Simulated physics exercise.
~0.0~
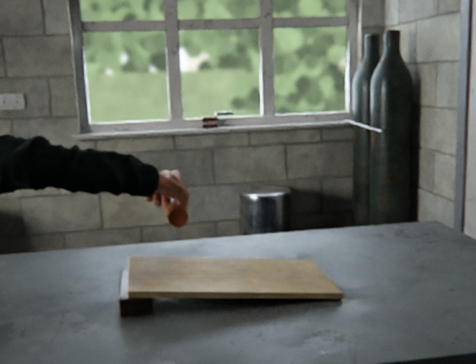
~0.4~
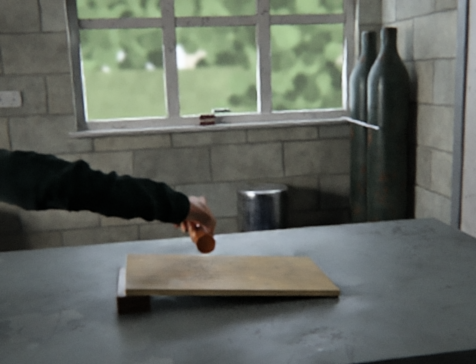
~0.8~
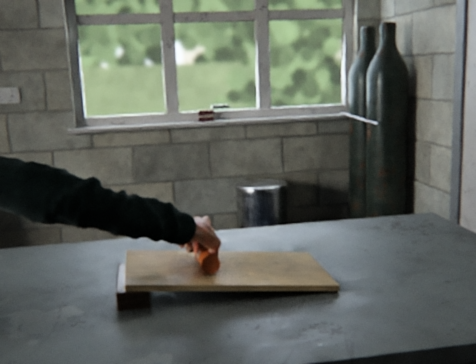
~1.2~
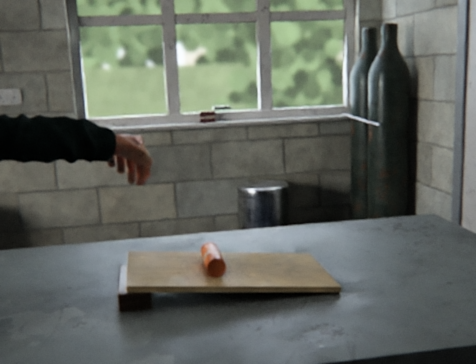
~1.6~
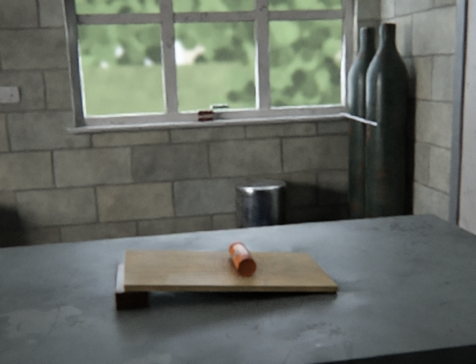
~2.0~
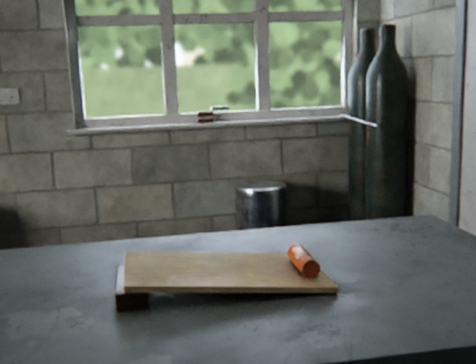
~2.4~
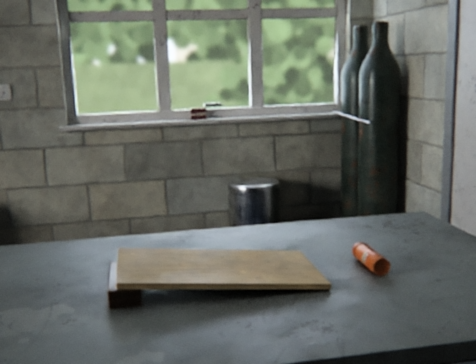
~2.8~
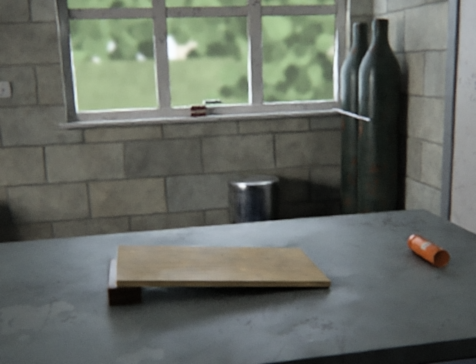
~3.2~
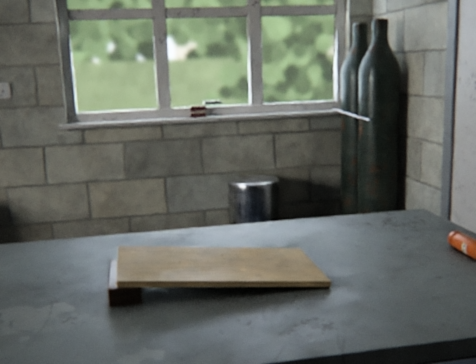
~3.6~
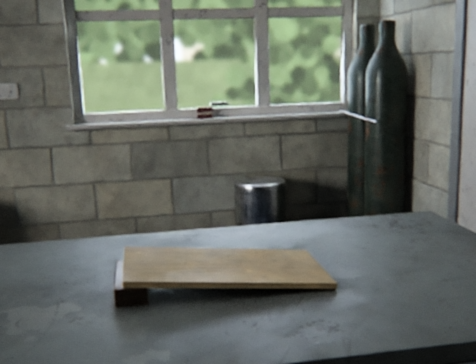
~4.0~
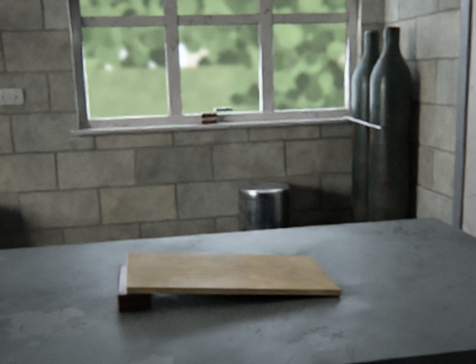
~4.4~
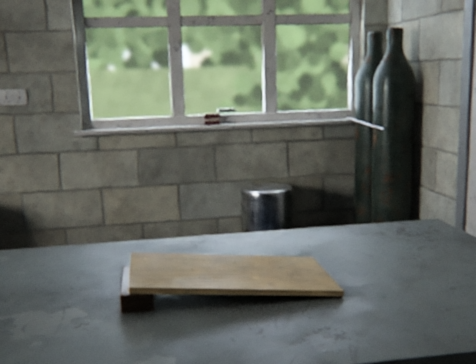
An orange cylinder is lowered by a hand onto a tilted wooden board propped on a block and released, then rolls right down the slope, onto the grey table and out of view at the right edge, leaving the board in place.
